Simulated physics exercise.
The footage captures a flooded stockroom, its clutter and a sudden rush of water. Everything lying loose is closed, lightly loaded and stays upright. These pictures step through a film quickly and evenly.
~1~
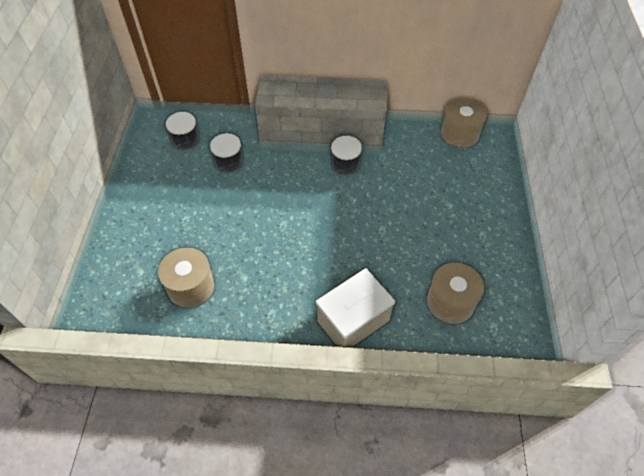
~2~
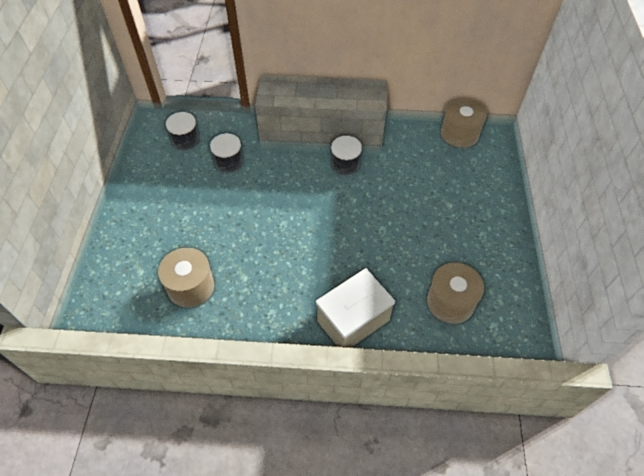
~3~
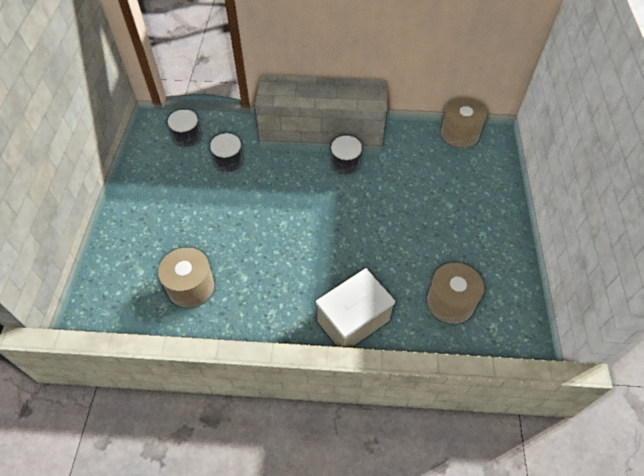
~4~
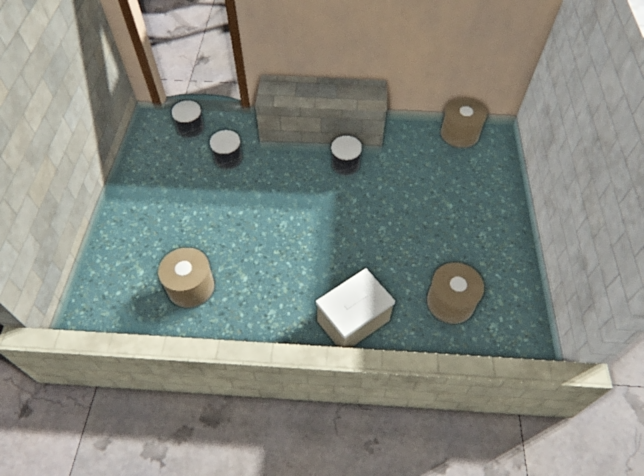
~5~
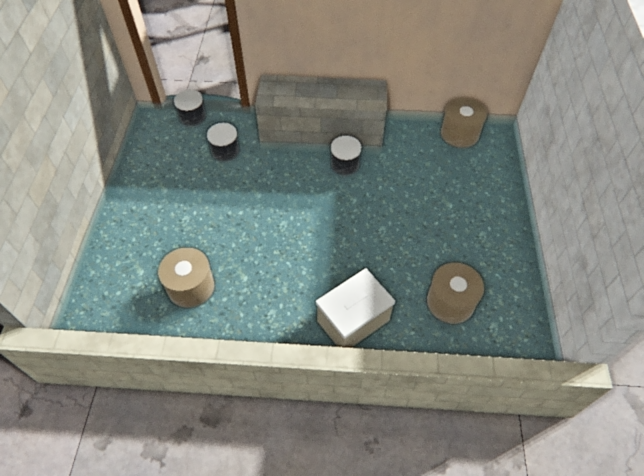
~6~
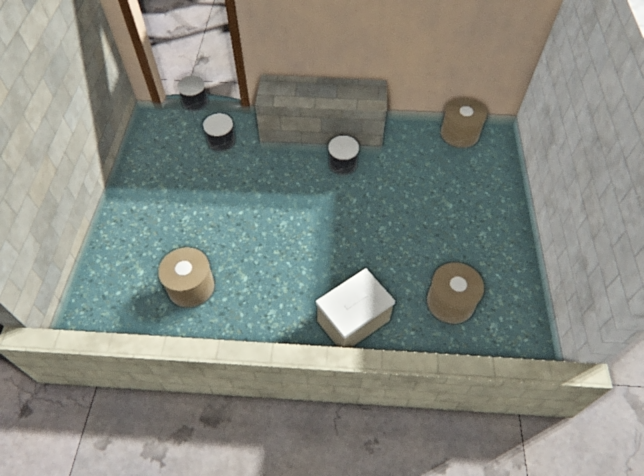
Two dark floating pails drift toward the open doorway at the back after its door disappears.
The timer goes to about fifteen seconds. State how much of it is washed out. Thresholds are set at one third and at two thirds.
Mid range.
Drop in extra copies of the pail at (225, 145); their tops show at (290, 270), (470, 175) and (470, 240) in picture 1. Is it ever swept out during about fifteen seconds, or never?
First doesn't escape, second doesn't escape, third doesn't escape.
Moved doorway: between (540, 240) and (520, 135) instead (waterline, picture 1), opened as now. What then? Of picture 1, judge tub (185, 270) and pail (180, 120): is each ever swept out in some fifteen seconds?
Outcome by order: Not lost; not lost.
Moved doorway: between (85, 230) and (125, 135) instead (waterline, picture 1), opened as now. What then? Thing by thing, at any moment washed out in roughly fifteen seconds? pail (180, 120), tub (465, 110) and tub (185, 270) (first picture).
One after the other: Washed out, no, through.
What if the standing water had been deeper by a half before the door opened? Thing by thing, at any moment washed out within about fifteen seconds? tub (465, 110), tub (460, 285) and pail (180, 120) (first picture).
Ordered answer: Retained; retained; flushed away.
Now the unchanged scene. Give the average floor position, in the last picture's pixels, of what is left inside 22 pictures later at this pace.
Somewhere near (324, 233) in the last view.
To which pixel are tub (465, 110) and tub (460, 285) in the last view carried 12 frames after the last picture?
Expect them at roughly (441, 114) and roughly (417, 284).
A moment on, 1 of 7 are out; 6 afloat.
Next, 2 of 7 are out; 5 afloat.
Later, 3 of 7 are out; 4 afloat.
In the end, 3 of 7 are out; 4 afloat.
